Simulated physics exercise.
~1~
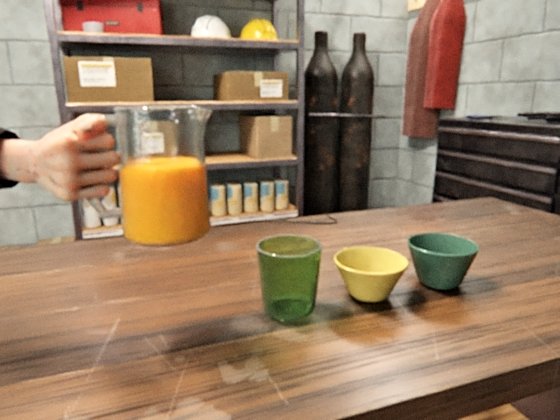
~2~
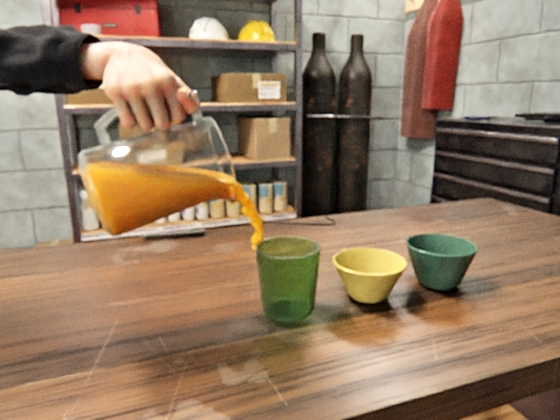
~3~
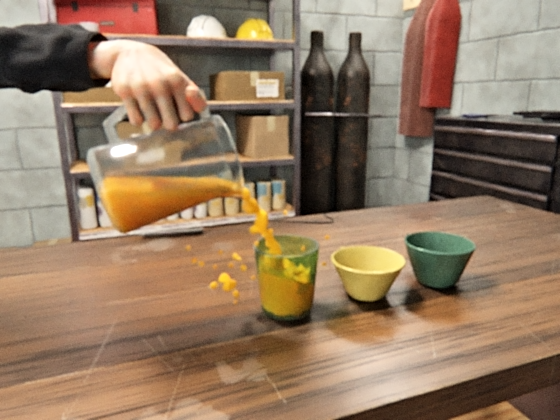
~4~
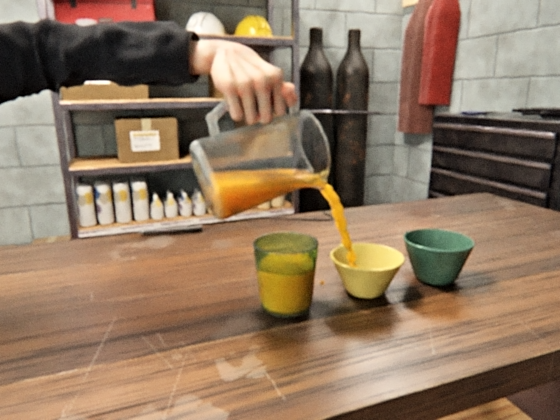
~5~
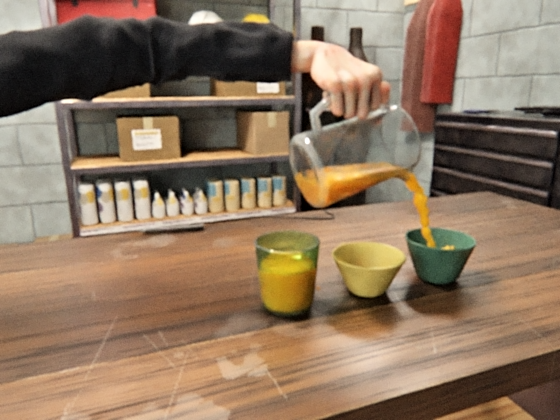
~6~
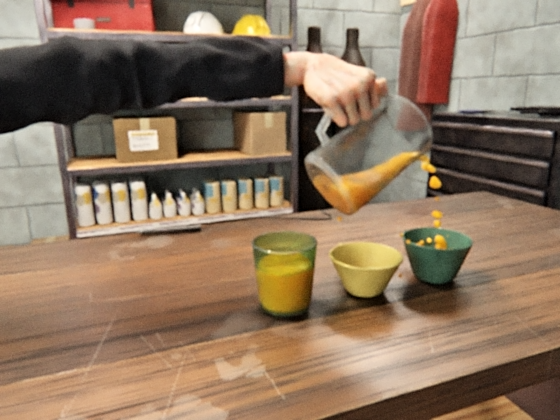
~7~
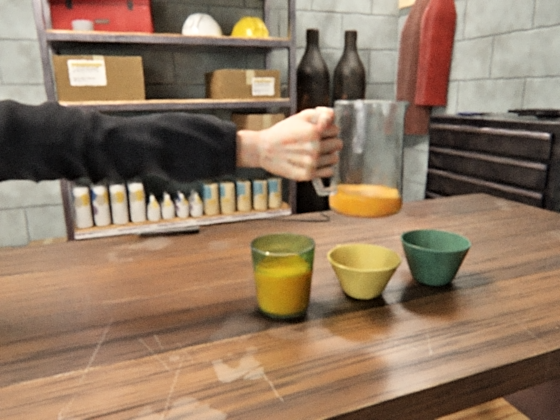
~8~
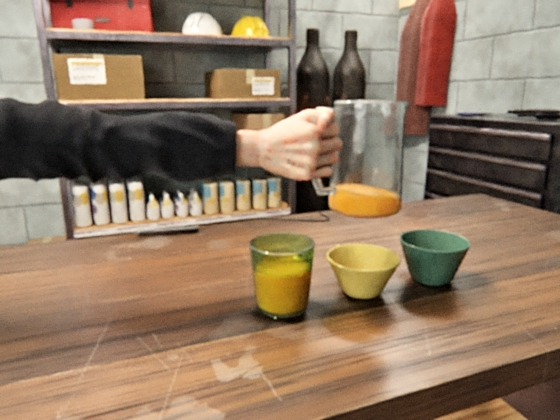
A hand in a black sleeve holds a clear glass pitcher of orange juice above a brown wooden table, seen from the front by a slightly swaying camera. A green tumbler, a yellow cup and a dark green cup stand in a row, with shelves of boxes and dark bottles behind. The hand tips the pitcher and pours into the tumbler, some drops scattering beside it. Still tilted, the pitcher moves right, its stream reaching the yellow cup, then the green one. It turns upright and stays above the cups, some juice left inside and the tumbler largely filled.
